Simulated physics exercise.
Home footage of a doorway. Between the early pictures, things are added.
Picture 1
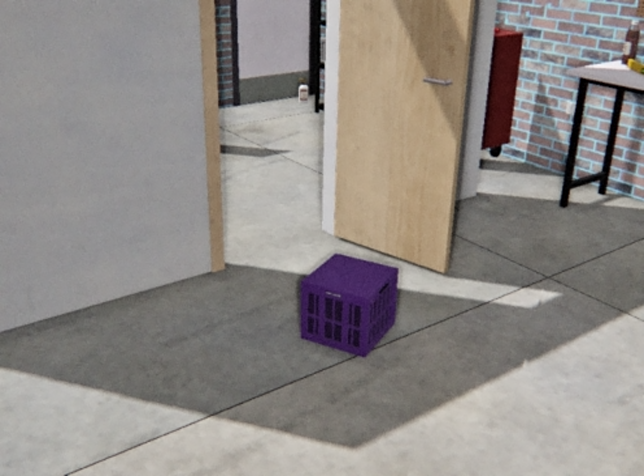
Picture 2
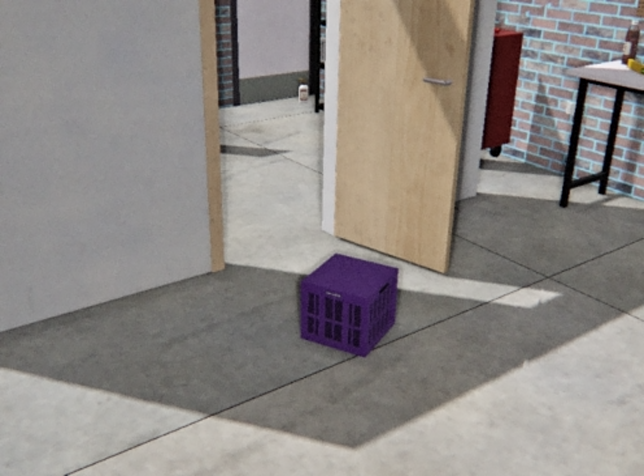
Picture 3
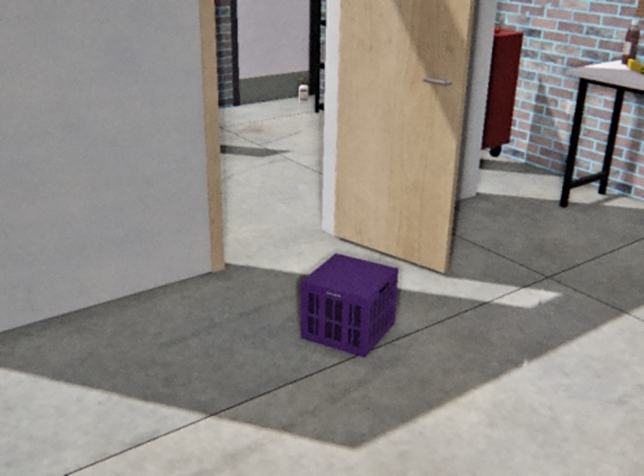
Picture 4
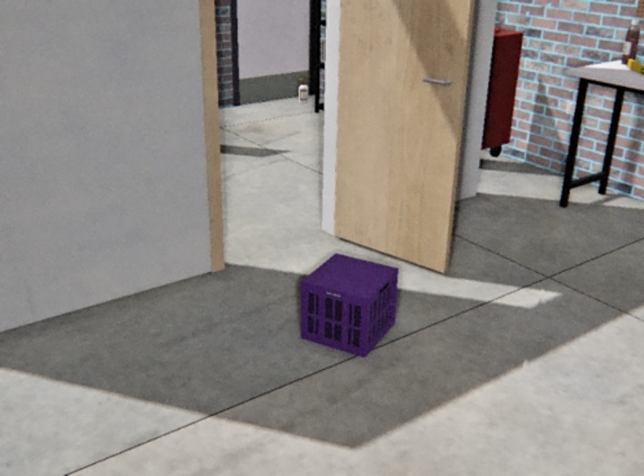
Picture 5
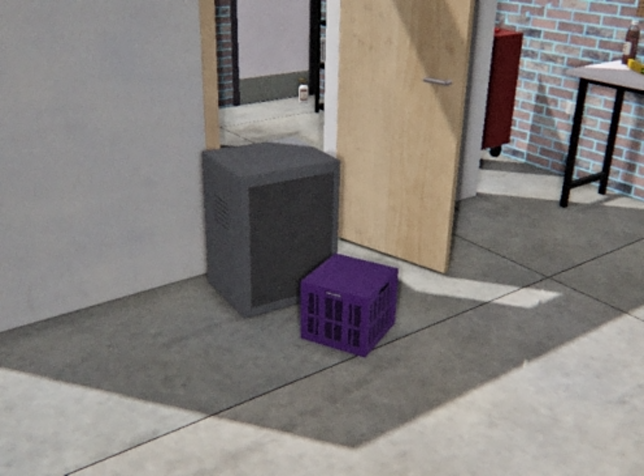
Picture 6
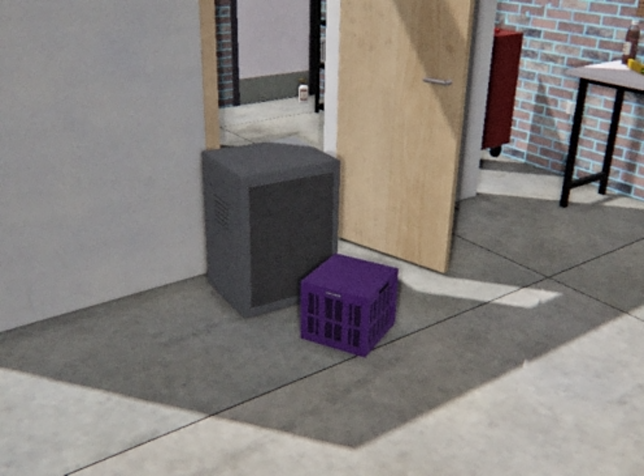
Grey boxy appliance suddenly appearing in a doorway behind a still purple crate, the wooden door staying wide open and motionless.
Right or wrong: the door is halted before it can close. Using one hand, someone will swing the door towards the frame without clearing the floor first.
Right, it does not close.
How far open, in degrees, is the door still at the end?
Open angle: About 55°.
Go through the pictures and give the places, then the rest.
In the first frame, door wide open and still; purple crate (350, 303).
In the second frame, door wide open and still; purple crate (350, 303).
In the third frame, door wide open and still; purple crate (350, 303).
In the fourth frame, door wide open and still; purple crate (350, 303).
In the fifth frame, door wide open and still; purple crate (350, 303).
In the sixth frame, door wide open and still; grey appliance (271, 224); purple crate (350, 303).
Then, 0.70 s on from there, door 85° open.
Then, 1.00 s on from there, door 69° open.
In the end, door 54° open; both unmoved. At the end, from the last picture's camera, grey appliance near (269, 224).
